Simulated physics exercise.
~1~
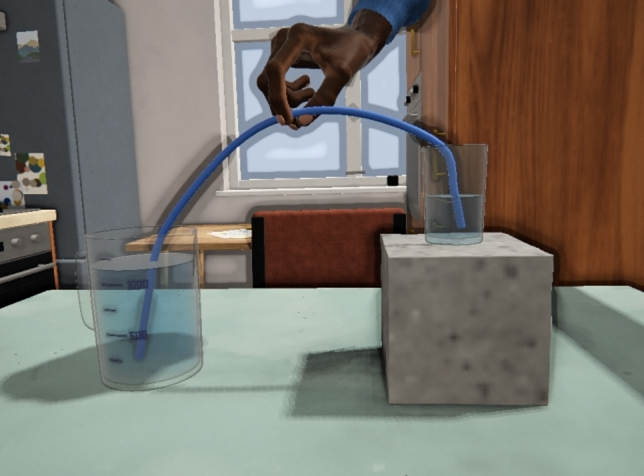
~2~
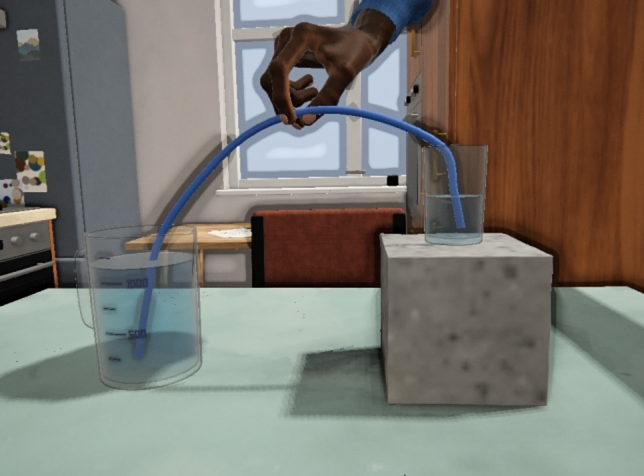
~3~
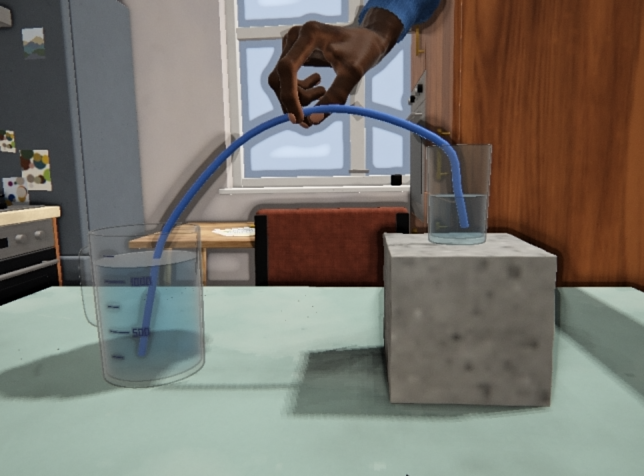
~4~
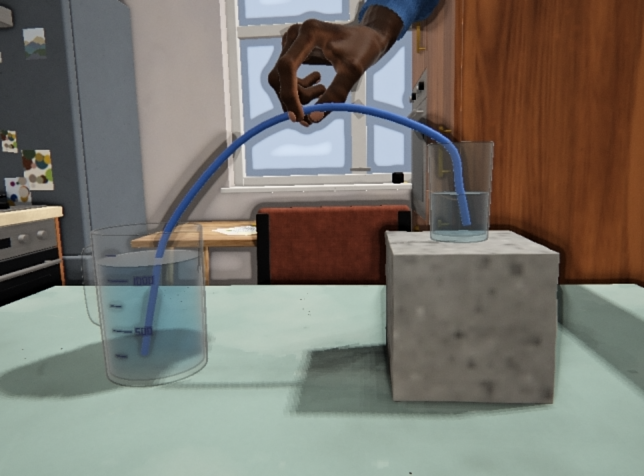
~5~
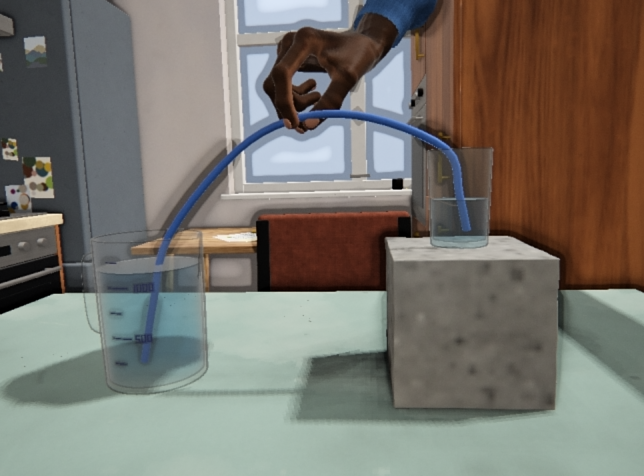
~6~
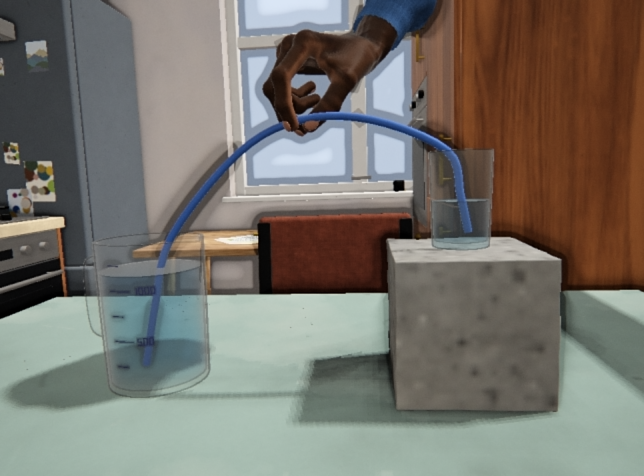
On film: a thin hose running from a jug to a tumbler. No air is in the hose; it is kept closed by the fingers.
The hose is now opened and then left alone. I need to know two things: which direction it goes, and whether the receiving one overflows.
Here you go: Flow - goes left, taker - no overflow.
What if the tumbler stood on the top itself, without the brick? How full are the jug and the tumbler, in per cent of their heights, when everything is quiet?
They end up near 60 and 100 in a hundred of their heights, in that order.
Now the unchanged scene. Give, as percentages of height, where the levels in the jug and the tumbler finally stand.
Around 85 % and 15 %.
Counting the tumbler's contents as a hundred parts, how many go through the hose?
Somewhere near 65 per cent by the end.
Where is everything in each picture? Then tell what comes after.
In the first picture, fingers on the hose; jug (148, 299) about three quarters full, on the top itself; tumbler (454, 191) about half full, up on the brick.
In the second picture, still shut; jug about three quarters full, surface at (145, 260); tumbler about half full, surface at (454, 197).
In the third picture, the hose is pinched; jug (151, 296) about three quarters full; tumbler (458, 191) about half full.
In the fourth picture, nothing flows; jug about three quarters full, surface at (151, 257); tumbler about half full, surface at (460, 194).
In the fifth picture, fingers on the hose; jug (154, 302) about three quarters full, on the top itself; tumbler (460, 194) about half full, up on the brick.
In the sixth picture, still shut; jug about three quarters full, surface at (152, 267); tumbler about half full, surface at (461, 201).
A moment on, the jug is about three quarters full; the tumbler is about a third full.
Further on, the jug is about three quarters full; the tumbler is about a quarter full.
When it is over, the jug is about three quarters full; the tumbler is nearly empty.
